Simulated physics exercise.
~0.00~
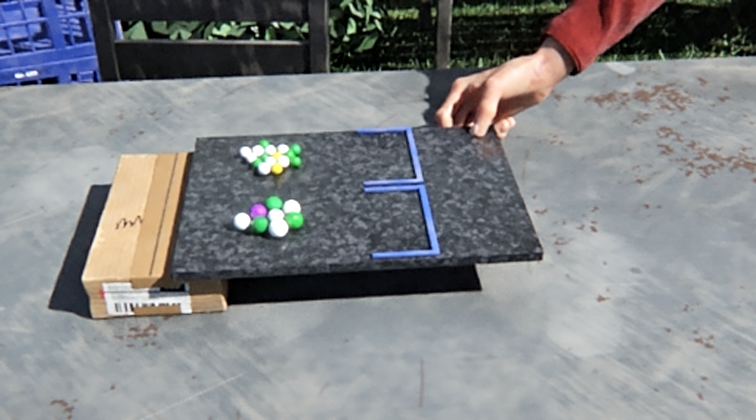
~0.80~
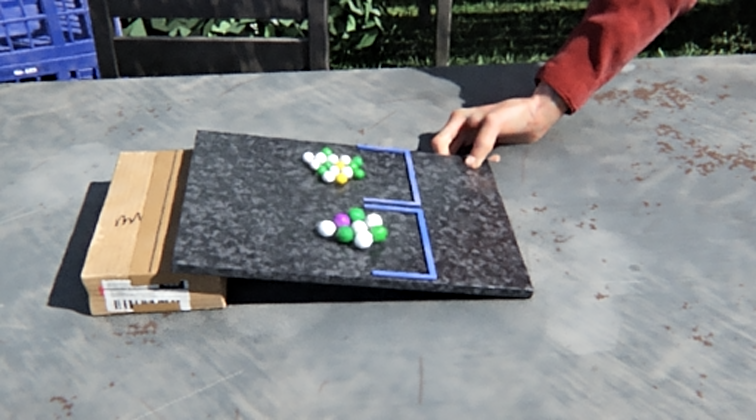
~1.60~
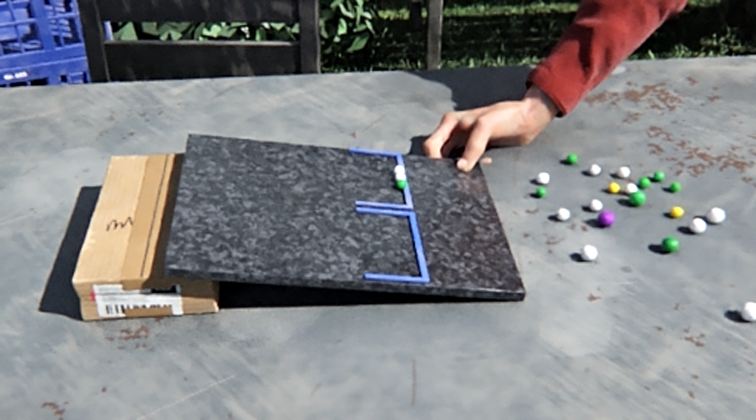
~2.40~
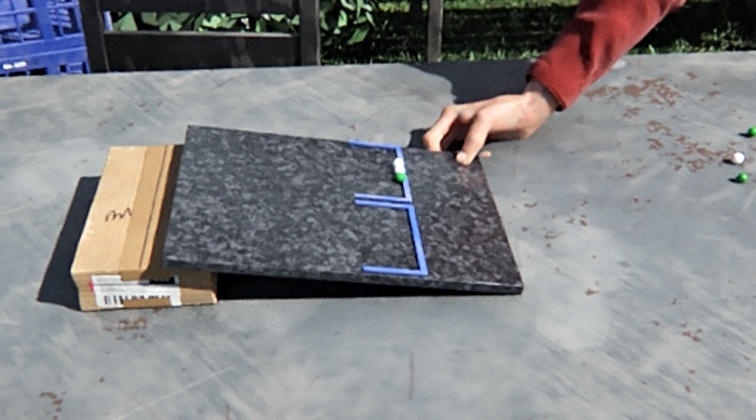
Two clusters of colourful balls rolling right down a hand-lowered board, passing blue bars and scattering off, leaving a couple caught behind.
